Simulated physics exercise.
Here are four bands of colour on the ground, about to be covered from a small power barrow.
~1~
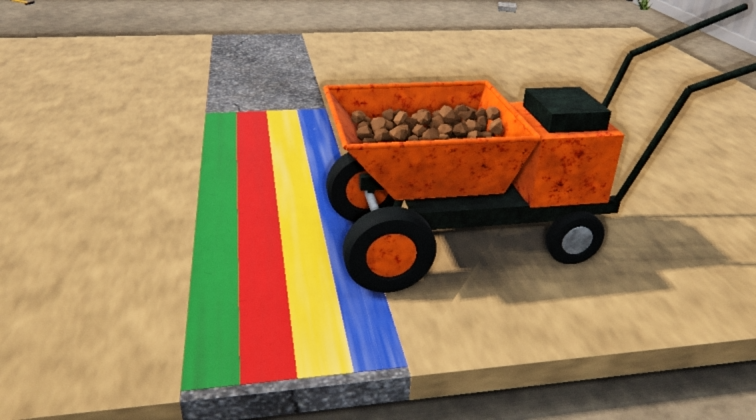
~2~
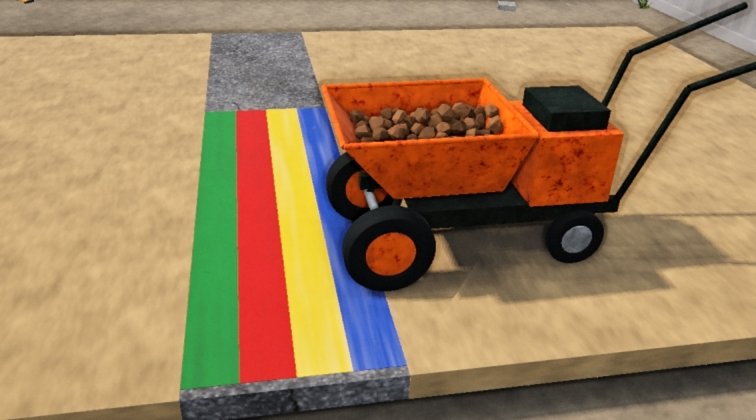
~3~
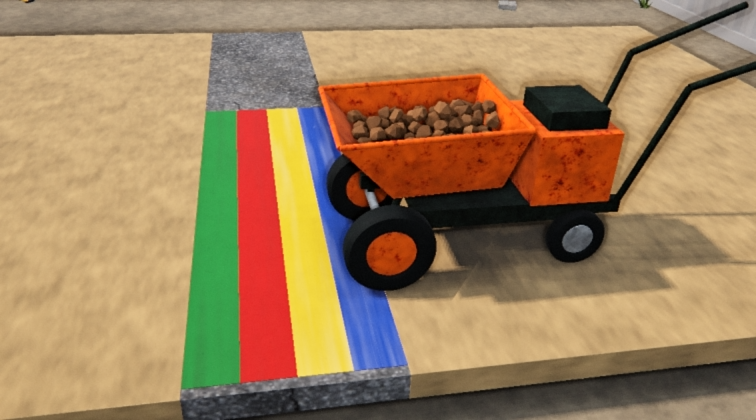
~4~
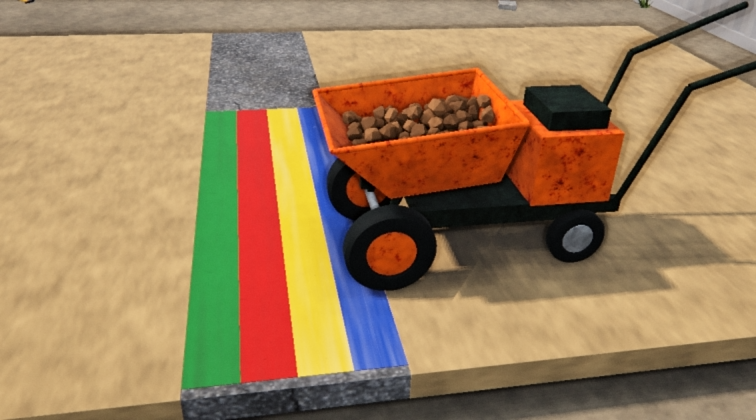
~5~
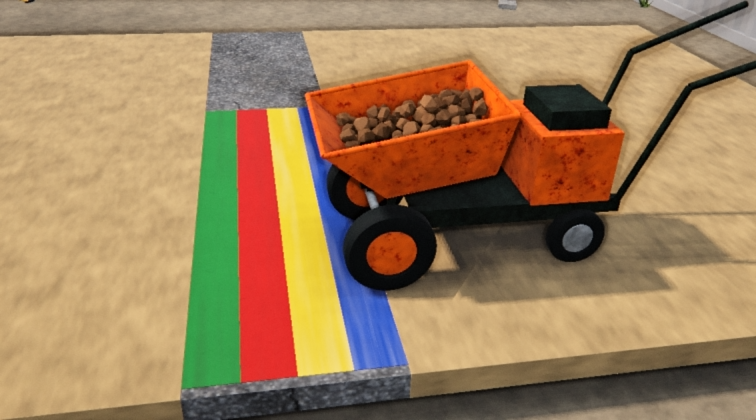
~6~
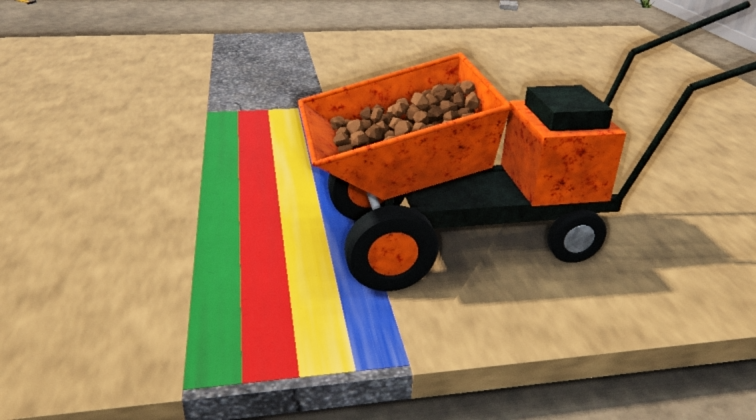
An orange skip loaded with brown clods tilts gradually leftward on a small, stationary power barrow.
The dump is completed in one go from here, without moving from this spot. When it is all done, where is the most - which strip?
On the green strip.
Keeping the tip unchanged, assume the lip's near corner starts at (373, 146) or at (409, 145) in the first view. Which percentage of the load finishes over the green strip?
Around 20 % the first time and around 10 % the second.
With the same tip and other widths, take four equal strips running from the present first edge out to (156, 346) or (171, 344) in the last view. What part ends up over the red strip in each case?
About 30 % and 20 %.
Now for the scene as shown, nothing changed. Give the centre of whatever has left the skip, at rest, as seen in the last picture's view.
I'd say the middle ends up at about (211, 250).
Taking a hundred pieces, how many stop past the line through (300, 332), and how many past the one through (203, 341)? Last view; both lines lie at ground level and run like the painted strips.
About 70 % and 30 %.
Just after the last frame, skip tipped steeply; every one in the skip.
A moment on, skip tipped right over; the larger part in the skip; about a tenth over the red strip; roughly a quarter over the green strip; just a few off the paint.
Further on, skip tipped right over; roughly a third in the skip; about a tenth over the red strip; roughly a third over the green strip; roughly a quarter off the paint.
When it is over, skip tipped right over; roughly a third in the skip; not one over the blue strip; not one over the yellow strip; about a tenth over the red strip; roughly a third over the green strip; roughly a quarter off the paint.
